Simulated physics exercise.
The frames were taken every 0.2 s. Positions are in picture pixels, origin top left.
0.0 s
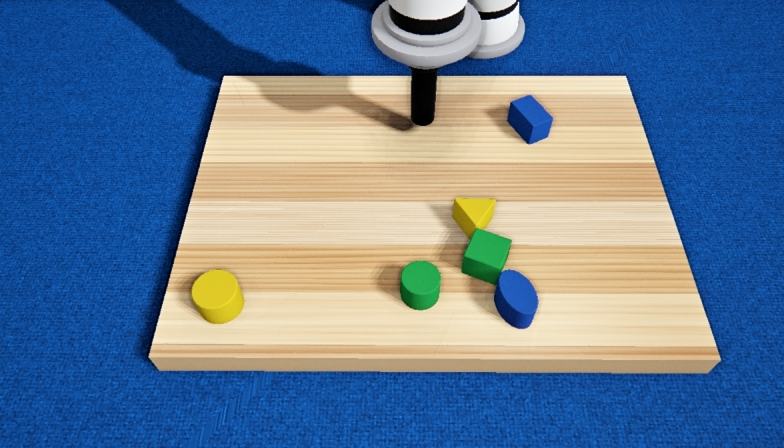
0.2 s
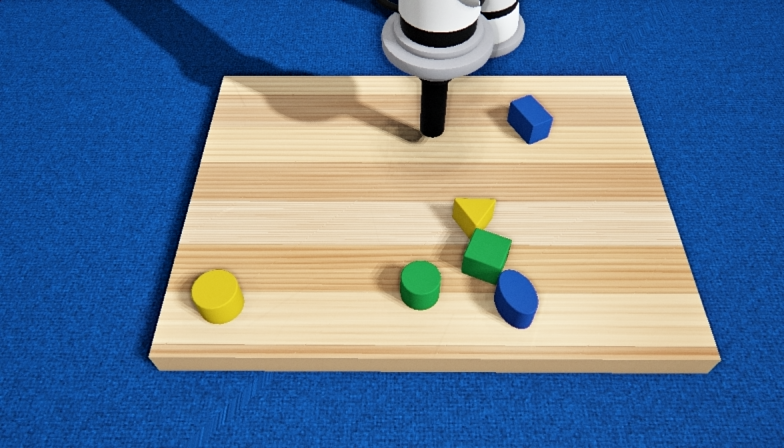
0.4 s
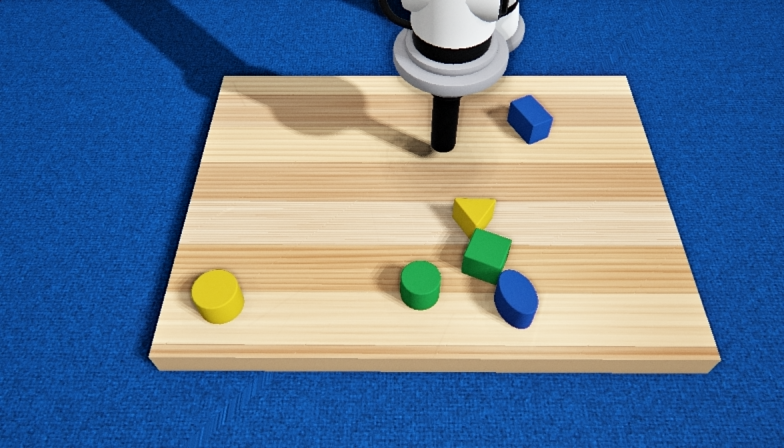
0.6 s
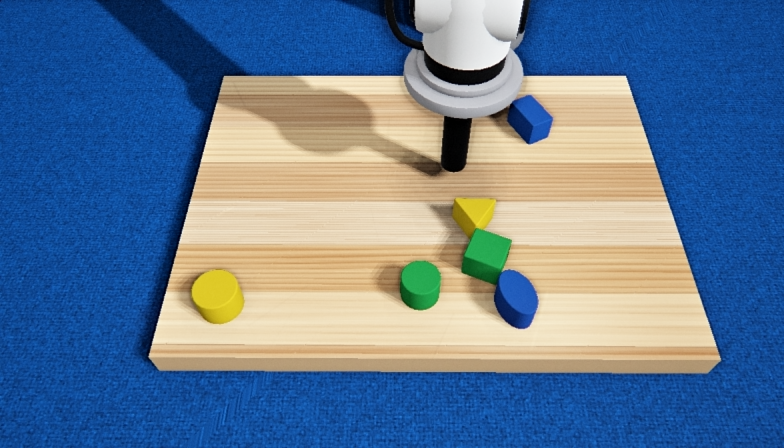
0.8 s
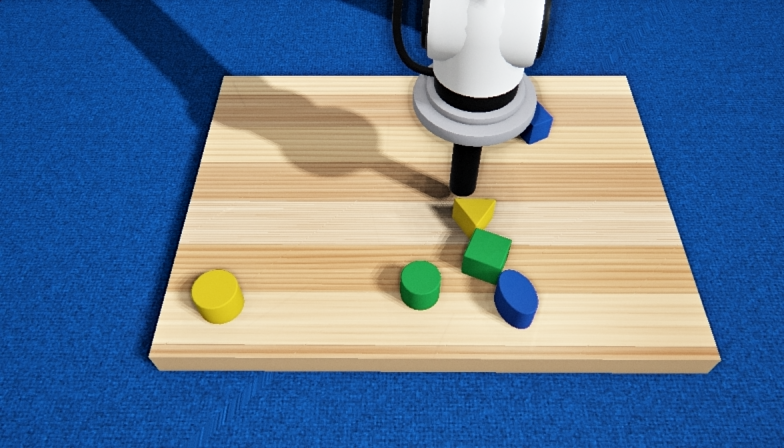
A robot arm with a black stick moved down and slightly right over a wooden board, coming up close to the yellow triangular block, while all the blocks stayed where they were.
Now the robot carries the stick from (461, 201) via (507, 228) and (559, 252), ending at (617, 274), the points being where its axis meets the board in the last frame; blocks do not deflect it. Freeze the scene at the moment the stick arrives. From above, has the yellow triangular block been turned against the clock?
My answer is no.
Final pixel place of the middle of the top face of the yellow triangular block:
Close to (486, 222).
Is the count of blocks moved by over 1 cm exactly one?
Yes - that is the case.
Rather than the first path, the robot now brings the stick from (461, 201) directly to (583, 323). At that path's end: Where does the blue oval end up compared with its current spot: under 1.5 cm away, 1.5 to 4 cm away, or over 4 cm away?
Displacement: Within 1.5 cm.
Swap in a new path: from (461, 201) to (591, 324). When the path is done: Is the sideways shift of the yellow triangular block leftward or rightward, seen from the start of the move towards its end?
Off to the right side.
The first path, step by step. One third of the way, stick at (511, 216); yellow triangular block at (486, 222), turned 50° clockwise; green square block at (486, 252), turned 15° anticlockwise.
Two thirds of the way, stick at (565, 241); yellow triangular block at (486, 222), turned 50° clockwise; green square block at (486, 252), turned 15° anticlockwise.
At the end, stick at (624, 263); yellow triangular block at (486, 222), turned 50° clockwise; green square block at (486, 252), turned 15° anticlockwise; blue oval in place.
